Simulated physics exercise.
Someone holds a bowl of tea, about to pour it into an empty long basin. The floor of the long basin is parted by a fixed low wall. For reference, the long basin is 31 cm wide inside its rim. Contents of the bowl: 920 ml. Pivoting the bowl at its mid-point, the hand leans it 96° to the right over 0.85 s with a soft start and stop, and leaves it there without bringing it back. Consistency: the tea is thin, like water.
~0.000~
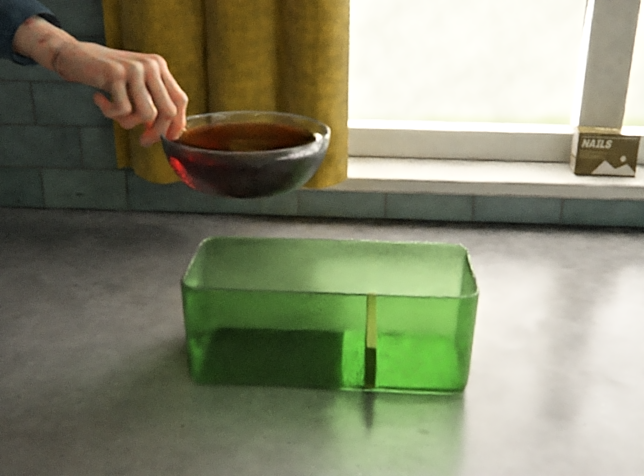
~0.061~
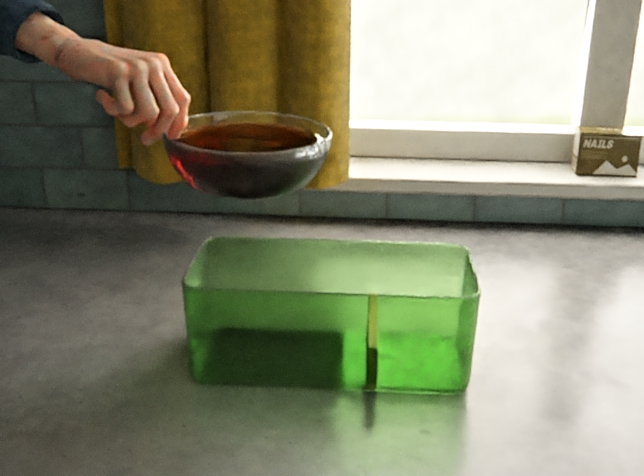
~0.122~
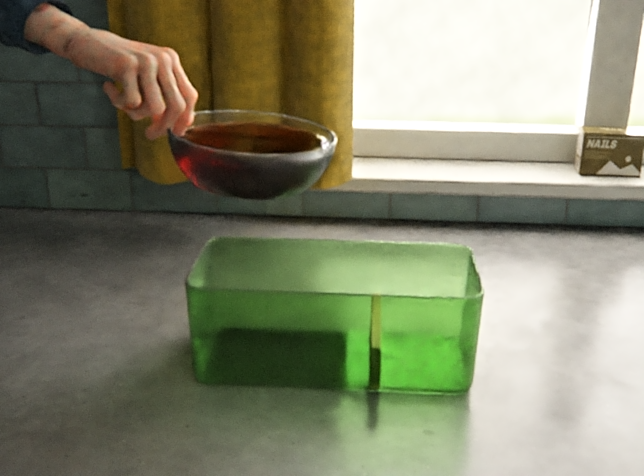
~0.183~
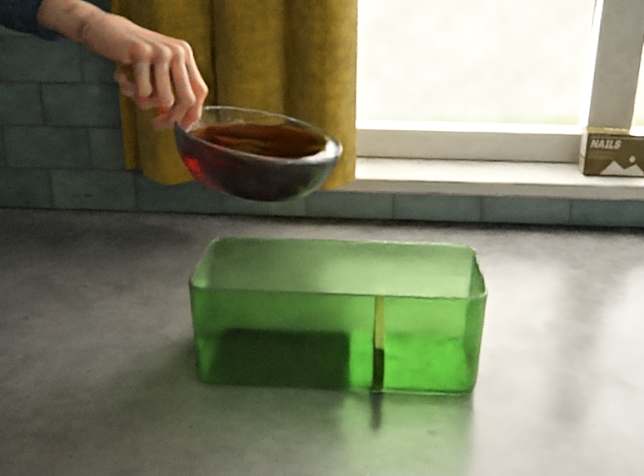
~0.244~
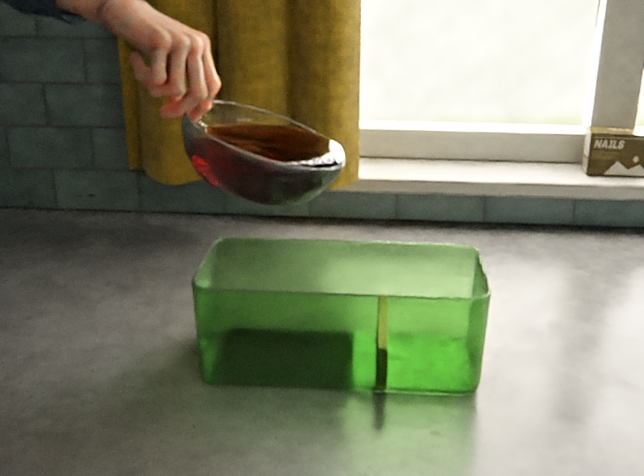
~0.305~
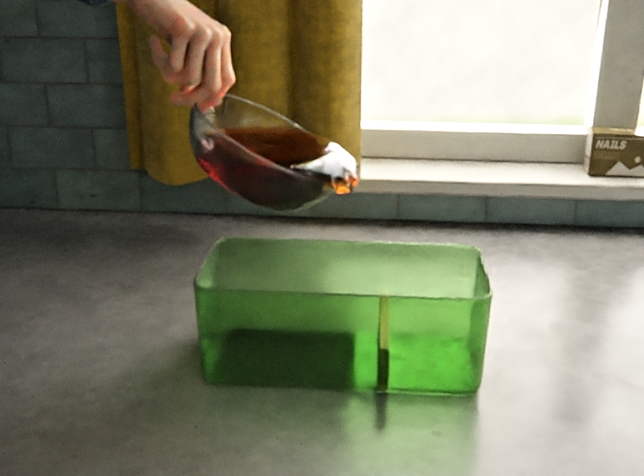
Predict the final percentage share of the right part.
Right part: About 44 %.
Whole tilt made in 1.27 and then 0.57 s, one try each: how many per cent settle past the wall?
60 and 35 %.
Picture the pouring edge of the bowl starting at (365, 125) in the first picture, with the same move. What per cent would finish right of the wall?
In that case roughly 70 per cent.
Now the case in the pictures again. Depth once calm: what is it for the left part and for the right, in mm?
Left about 18 mm, right about 28 mm.
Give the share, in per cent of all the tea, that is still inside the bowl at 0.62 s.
Still held: Roughly 14 % of the total.
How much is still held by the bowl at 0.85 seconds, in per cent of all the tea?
Remaining share: Approx. 1 %.
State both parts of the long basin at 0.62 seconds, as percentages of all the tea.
About 14 % left, 42 % right.
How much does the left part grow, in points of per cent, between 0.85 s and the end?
I'd say near 6 percent.
By 0.62 s the tilt is 79° and 14 per cent is still to pour, 14 is left of the wall and 42 right of it.
By 0.85 s the tilt is 96° and 1 per cent is still to pour, 47 is left of the wall and 43 right of it.
By 1.09 s the tilt is 96° and 0 per cent is still to pour, 52 is left of the wall and 44 right of it.
By 1.35 s the tilt is 96° and 0 per cent is still to pour, 52 is left of the wall and 43 right of it.
At rest 52 per cent lies left of the wall, 44 right of it and 4 outside.
